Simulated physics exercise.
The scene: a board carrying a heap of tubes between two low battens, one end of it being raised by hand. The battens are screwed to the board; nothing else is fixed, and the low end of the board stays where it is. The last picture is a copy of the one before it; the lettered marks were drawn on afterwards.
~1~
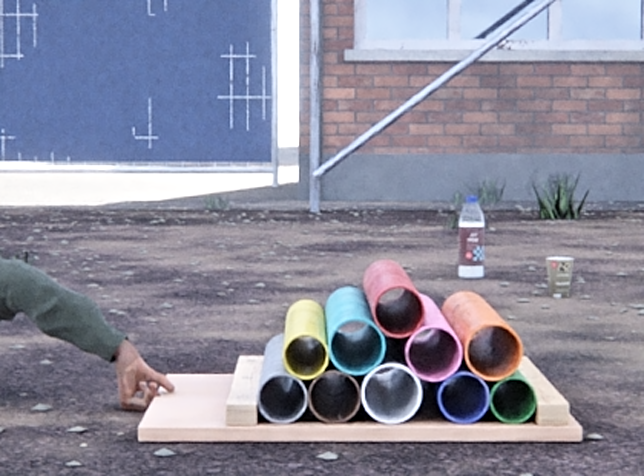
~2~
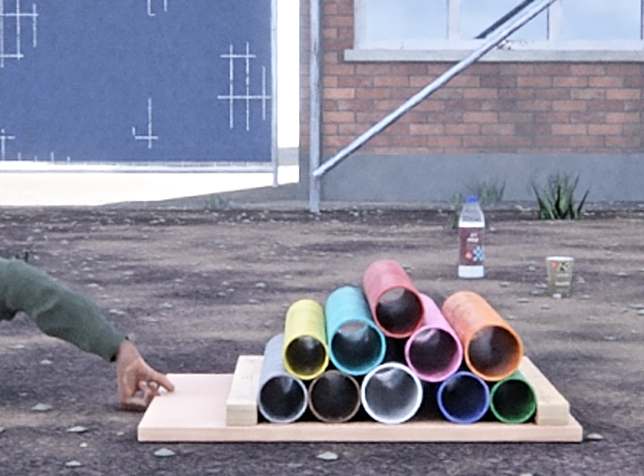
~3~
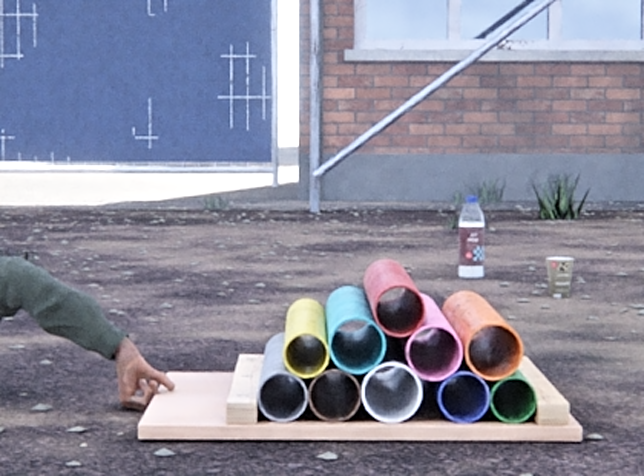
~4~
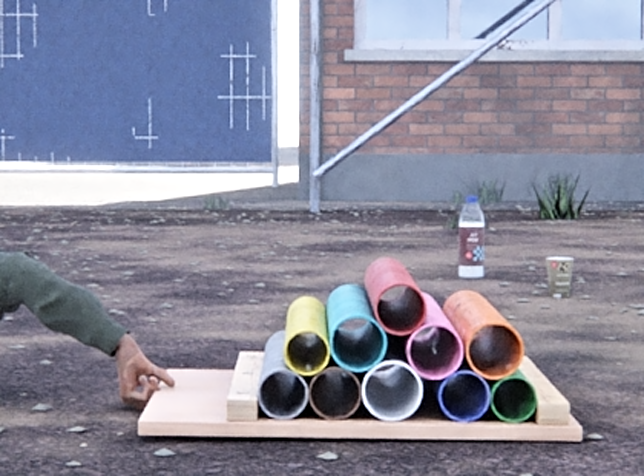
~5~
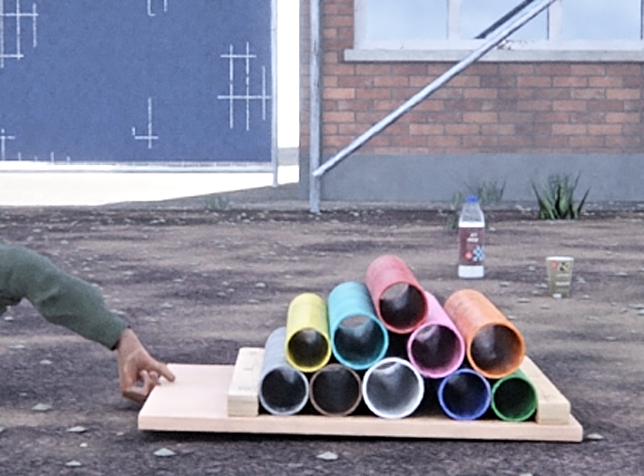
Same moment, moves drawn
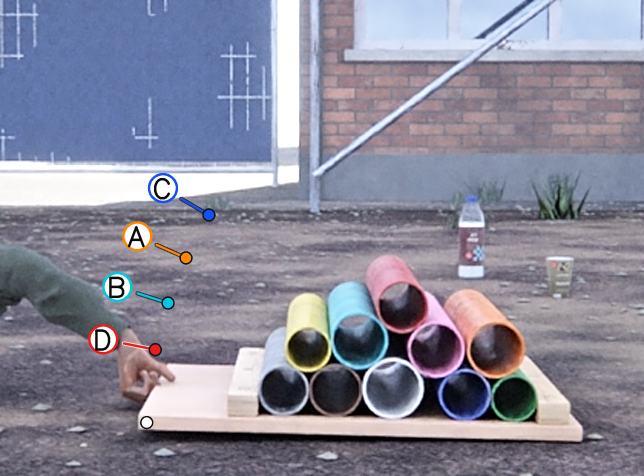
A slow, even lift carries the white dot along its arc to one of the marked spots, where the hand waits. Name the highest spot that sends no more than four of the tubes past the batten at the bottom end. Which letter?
Up to C.
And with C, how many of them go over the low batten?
It comes to three.
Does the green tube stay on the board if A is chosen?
Yes, with A.
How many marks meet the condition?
Four of the four.
On the marked copy, A at (186, 258); B at (168, 303); C at (209, 215); D at (155, 350); the white dot at (147, 423).
With C. Early on, board at 17°.
Further on, board at 30°.
At the end, board at 30°, three over the low batten (pink, orange, red).
As for the rest, A three over the low batten (pink, orange, red); B three over the low batten (pink, orange, red); D none over the low batten.
